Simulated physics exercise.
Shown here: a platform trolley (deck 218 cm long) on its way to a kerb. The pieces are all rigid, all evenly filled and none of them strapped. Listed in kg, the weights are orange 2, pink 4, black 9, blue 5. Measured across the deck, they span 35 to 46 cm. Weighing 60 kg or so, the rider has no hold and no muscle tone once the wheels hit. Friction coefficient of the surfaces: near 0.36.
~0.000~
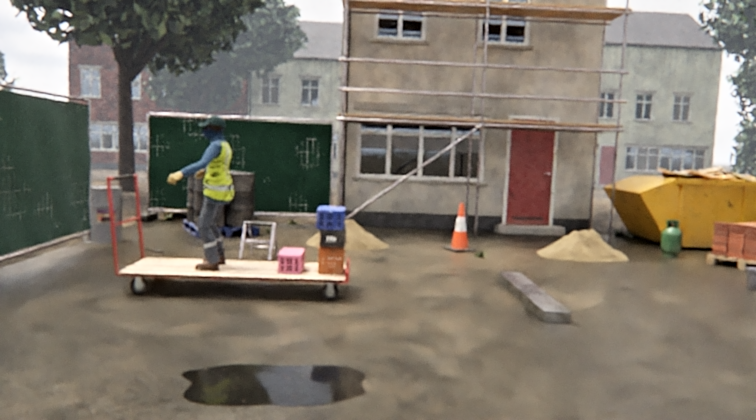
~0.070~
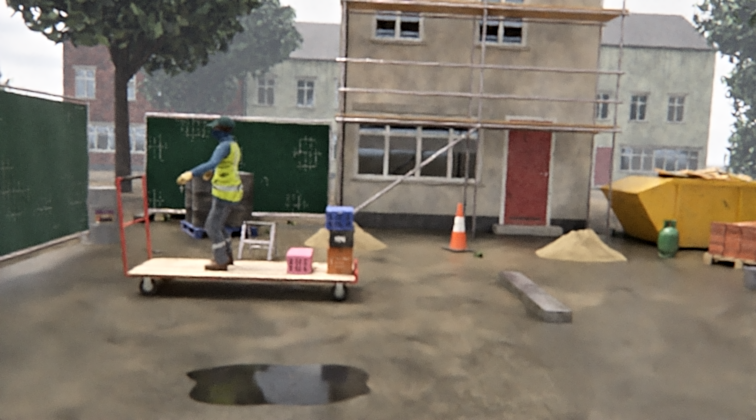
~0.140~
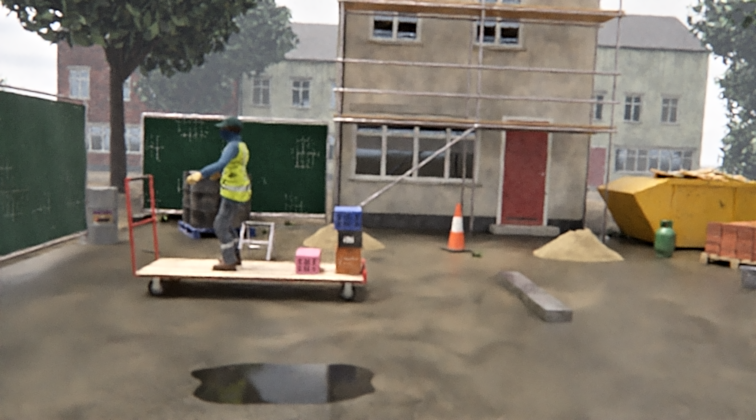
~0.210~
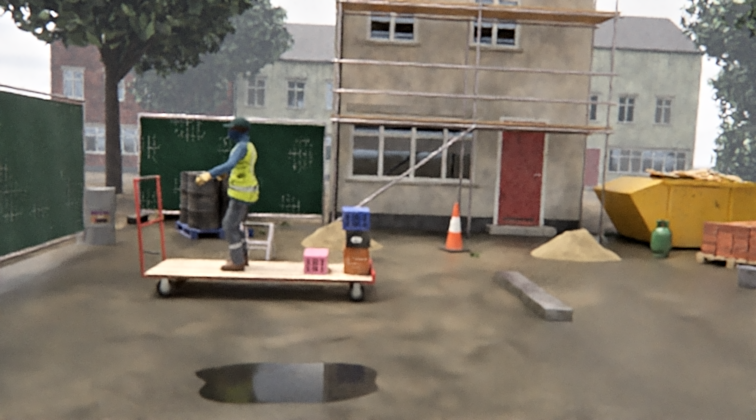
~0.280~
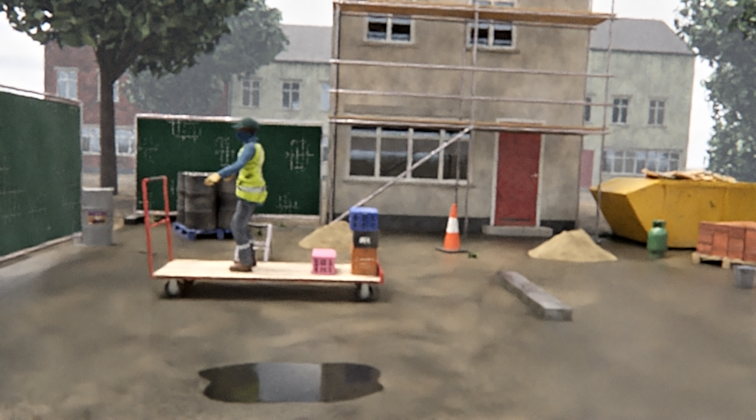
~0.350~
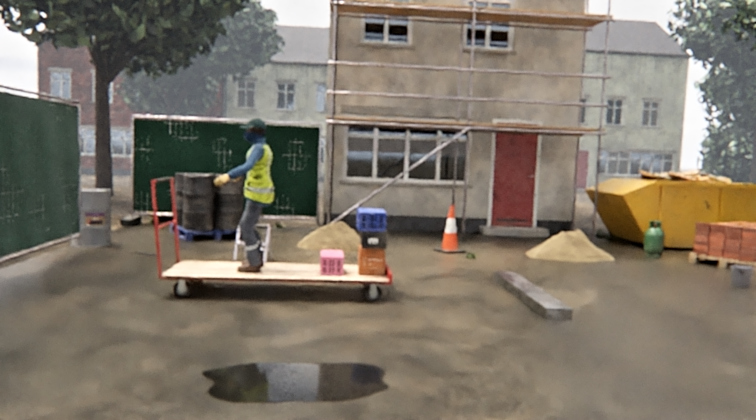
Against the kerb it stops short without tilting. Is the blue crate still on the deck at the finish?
No.
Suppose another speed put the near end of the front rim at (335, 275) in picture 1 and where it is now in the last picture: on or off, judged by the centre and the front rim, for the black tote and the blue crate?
Black: No longer aboard; blue: No longer aboard.
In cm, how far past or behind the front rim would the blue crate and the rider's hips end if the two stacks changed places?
Blue 80 past, hips 90 behind.
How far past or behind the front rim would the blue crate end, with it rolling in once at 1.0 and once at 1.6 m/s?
70 cm past, then 80 cm past.
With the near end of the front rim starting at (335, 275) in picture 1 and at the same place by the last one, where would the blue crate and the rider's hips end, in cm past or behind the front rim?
With that change, blue would rest 70 cm beyond the front rim and the hips 70 cm back from it.
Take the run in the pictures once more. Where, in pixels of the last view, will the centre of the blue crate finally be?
End point: About (574, 286) px.
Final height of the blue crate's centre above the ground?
Roughly 15 cm above it.
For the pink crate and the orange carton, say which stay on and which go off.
Result - pink: Stays; orange: Goes over.
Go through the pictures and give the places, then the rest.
Blue crate (331, 218), orange carton (332, 258), rim corner (347, 280); 0 cm covered, 187 to go, in the first frame.
Blue crate (340, 218), orange carton (340, 258), rim corner (356, 280); 8 cm covered, 179 to go, in the second frame.
Blue crate (348, 218), orange carton (348, 258), rim corner (365, 280); 16 cm covered, 171 to go, in the third frame.
Blue crate (356, 218), orange carton (356, 258), rim corner (374, 280); 23 cm covered, 163 to go, in the fourth frame.
Blue crate (363, 219), orange carton (363, 259), rim corner (382, 280); 31 cm covered, 155 to go, in the fifth frame.
Blue crate (371, 219), orange carton (371, 259), rim corner (390, 281); 39 cm covered, 147 to go. Speed about 1.1 m/s, in the sixth frame.
After 1.67 s the deck stops.
After 2.22 s the blue crate is 33 cm past the rim, tilted 55°, near (558, 246) in the last picture's view.
After 2.67 s the blue crate is 53 cm past the rim, tilted 90°, near (574, 286) in the last picture's view.
When all is still (4.7 s), past the rim, orange carton, black tote and blue crate; behind it, pink crate and the rider's hips.
